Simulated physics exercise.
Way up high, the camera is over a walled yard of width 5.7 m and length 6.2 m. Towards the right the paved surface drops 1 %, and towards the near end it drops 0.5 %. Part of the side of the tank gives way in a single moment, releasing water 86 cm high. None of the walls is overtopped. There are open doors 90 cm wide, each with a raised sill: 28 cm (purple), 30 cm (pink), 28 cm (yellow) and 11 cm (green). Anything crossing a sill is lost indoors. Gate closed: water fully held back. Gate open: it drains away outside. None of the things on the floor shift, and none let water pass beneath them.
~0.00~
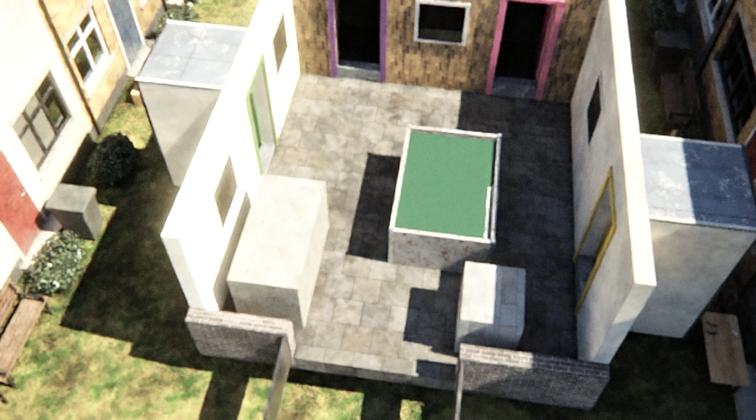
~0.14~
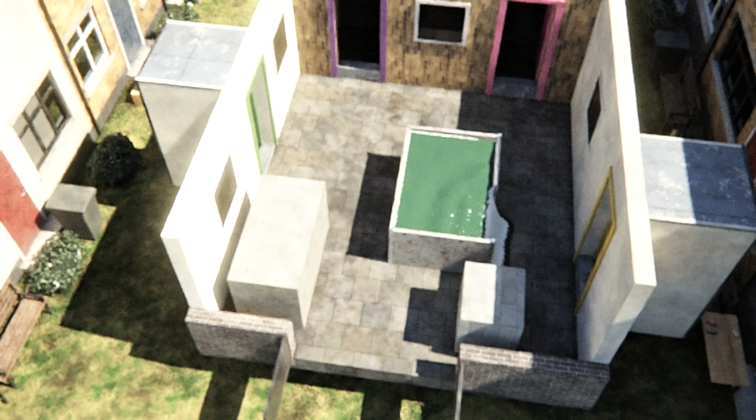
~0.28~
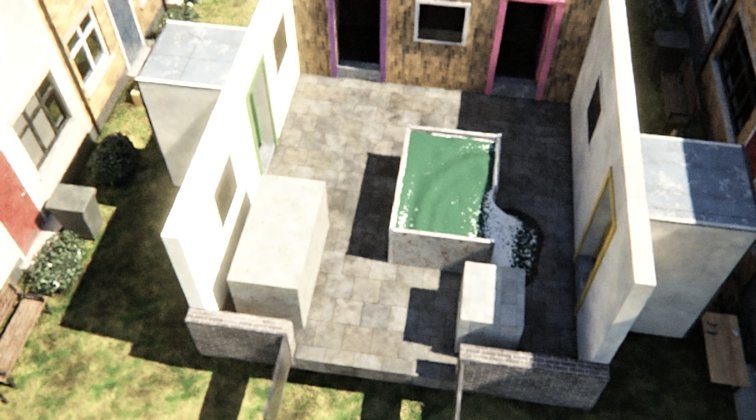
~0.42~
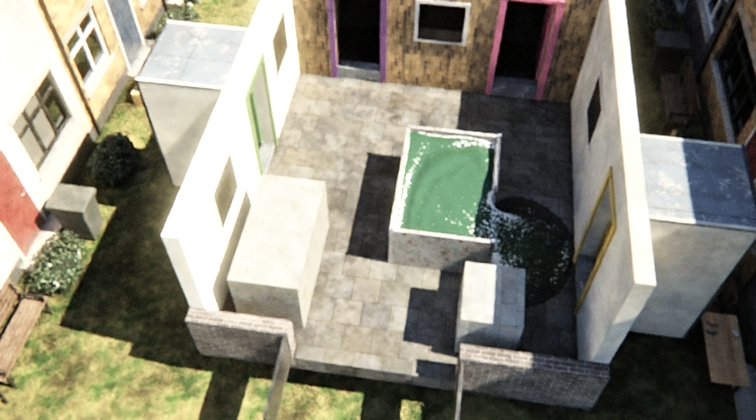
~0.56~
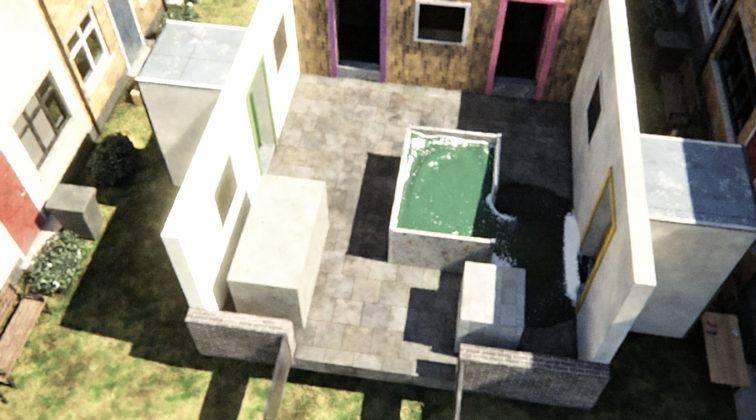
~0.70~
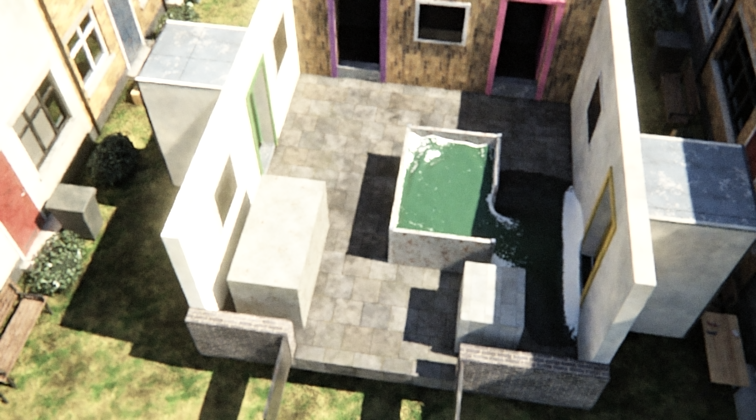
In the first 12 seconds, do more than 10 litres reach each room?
Purple door: Fails to top it. Pink door: Fails to top it. Yellow door: Tops it. Green door: Fails to top it.
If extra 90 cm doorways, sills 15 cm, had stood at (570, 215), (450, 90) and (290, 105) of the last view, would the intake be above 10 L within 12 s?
In that order: Above, under, below.
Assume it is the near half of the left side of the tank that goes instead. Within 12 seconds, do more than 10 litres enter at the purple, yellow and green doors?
So purple ends up short of it, yellow short of it, green past the limit.
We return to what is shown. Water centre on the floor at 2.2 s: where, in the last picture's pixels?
(494, 237).
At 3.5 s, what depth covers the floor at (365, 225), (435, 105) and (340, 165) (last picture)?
Around 0 cm, 8 cm and 0 cm.
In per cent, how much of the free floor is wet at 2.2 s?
Wet share: About 40 %.
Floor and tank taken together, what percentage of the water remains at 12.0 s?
78 %.
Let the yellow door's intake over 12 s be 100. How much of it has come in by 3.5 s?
That works out near 95%.
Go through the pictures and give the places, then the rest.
The first picture shows still water, 86 cm deep, in the tank at (448, 183).
In the second picture, water pours out at (488, 233) and has run 0.7 m, to (503, 219); typically 11 cm deep outside, 86 cm at the tank's back.
In the third picture, water pours out at (488, 236) and has run 1.0 m, to (534, 226); typically 14 cm deep outside, 83 cm at the tank's back.
In the fourth picture, water pours out at (488, 237) and has run 1.5 m, to (572, 245); typically 10 cm deep outside, 76 cm at the tank's back.
In the fifth picture, the front is at (571, 207), 1.8 m from the gap at (488, 237); 3.6 m2 of floor is under water; 73 cm left at the back of the tank.
In the sixth picture, water pours out at (488, 237) and has run 2.2 m, to (574, 341); typically 8 cm deep outside, 72 cm at the tank's back.
After 1.4 s water covers 20 % of the floor and is deepest (66 cm) near (575, 383); purple door not reached, pink door not reached, yellow door 53 cm at the sill, 81 L in, green door not reached.
After 2.2 s water covers 40 % of the floor and is deepest (51 cm) near (575, 383); purple door not reached, pink door 20 cm at the sill, 0 L in, yellow door 40 cm at the sill, 171 L in, green door not reached.
After 3.5 s water covers 60 % of the floor and is deepest (36 cm) near (575, 383); purple door 4 cm at the sill, 0 L in, pink door 17 cm at the sill, 0 L in, yellow door 28 cm at the sill, 211 L in, green door not reached.
After 7.0 s water covers 95 % of the floor and is deepest (20 cm) near (569, 116); purple door 4 cm at the sill, 0 L in, pink door 15 cm at the sill, 0 L in, yellow door 15 cm at the sill, 221 L in, green door 8 cm at the sill, 0 L in.
After 12.0 s water covers 100 % of the floor and is deepest (14 cm) near (216, 332); purple door 9 cm at the sill, 0 L in, pink door 7 cm at the sill, 0 L in, yellow door 9 cm at the sill, 221 L in, green door 8 cm at the sill, 0 L in.
